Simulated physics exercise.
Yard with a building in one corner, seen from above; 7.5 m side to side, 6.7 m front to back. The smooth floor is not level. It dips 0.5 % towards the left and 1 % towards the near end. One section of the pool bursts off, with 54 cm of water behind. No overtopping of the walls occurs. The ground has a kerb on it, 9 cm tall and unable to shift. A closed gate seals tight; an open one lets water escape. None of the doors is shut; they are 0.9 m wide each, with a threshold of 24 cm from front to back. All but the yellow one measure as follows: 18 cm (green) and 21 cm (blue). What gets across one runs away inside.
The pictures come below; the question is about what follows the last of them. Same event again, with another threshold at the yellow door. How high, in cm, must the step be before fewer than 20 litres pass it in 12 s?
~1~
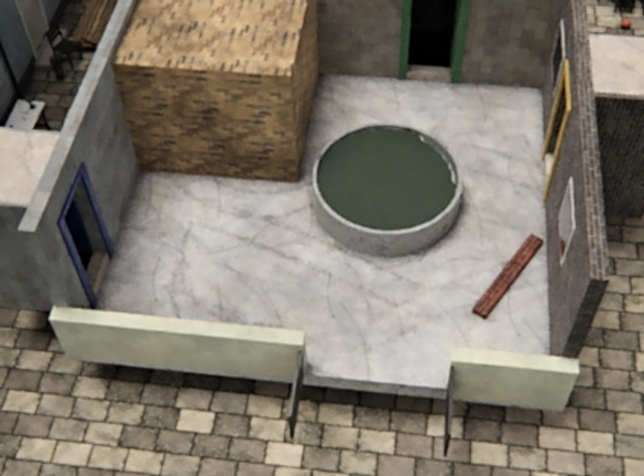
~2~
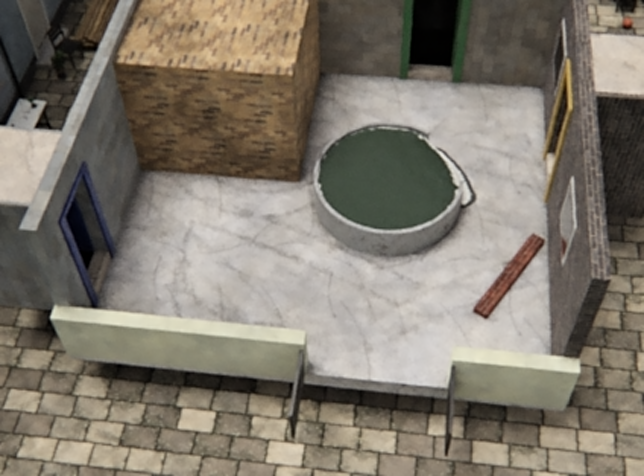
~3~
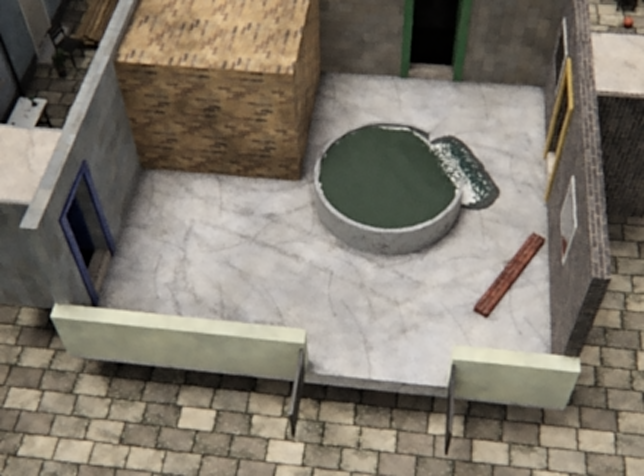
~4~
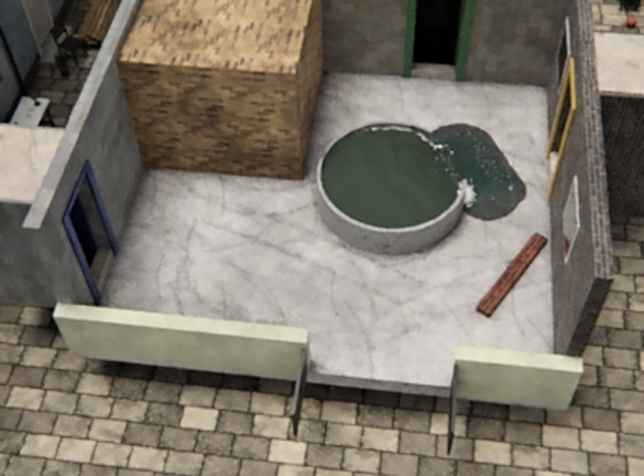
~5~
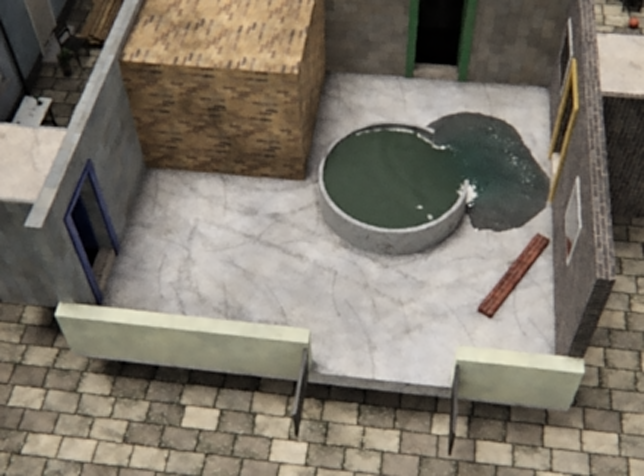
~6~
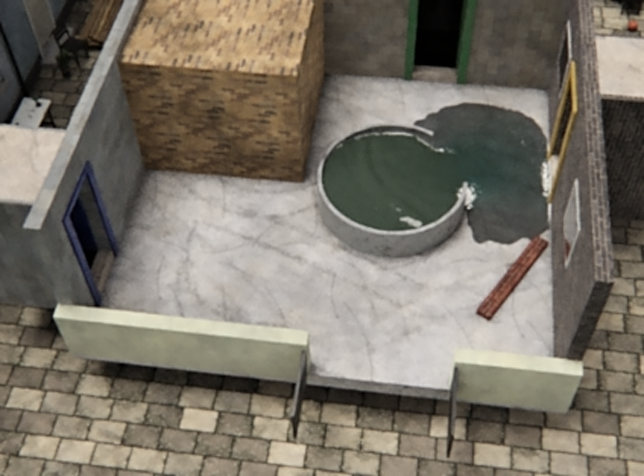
About 26 cm.
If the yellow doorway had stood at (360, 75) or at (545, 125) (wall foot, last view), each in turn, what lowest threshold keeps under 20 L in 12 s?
About 12.0 cm, then about 22 cm.
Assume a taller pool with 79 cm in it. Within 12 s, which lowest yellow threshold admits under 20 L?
Roughly 39 centimetres.
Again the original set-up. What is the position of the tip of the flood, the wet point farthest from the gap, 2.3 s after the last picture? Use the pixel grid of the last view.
Somewhere near the pixel (547, 376).
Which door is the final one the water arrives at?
Final door: Blue.
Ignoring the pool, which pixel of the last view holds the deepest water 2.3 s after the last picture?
Near (534, 96).
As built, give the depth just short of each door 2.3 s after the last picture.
The green door has 12 cm, the yellow door 24 cm and the blue door 0 cm.
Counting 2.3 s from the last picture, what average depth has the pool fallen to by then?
Average depth: Approx. 27 cm.
Then, 0.7 s after the last picture water covers 20 % of the floor, deepest (34 cm) near (543, 90); 31 cm at the yellow door, 2 litres in over its 22 cm threshold.
Then, 2.3 s after the last picture water covers 35 % of the floor, deepest (32 cm) near (534, 96); 24 cm at the yellow door, 41 litres in over its 22 cm threshold.
Then, 11.3 s after the last picture water covers 90 % of the floor, deepest (13 cm) near (329, 166); 8 cm at the yellow door, 46 litres in over its 22 cm threshold.
At the yellow door as built, the water peaked near 32 cm, 0.9 s after the last picture.
With a threshold of 22 cm, 47 litres would have come in within the 12 s; with 29.5 cm, 4 litres. So under 20 litres takes about 26 cm.
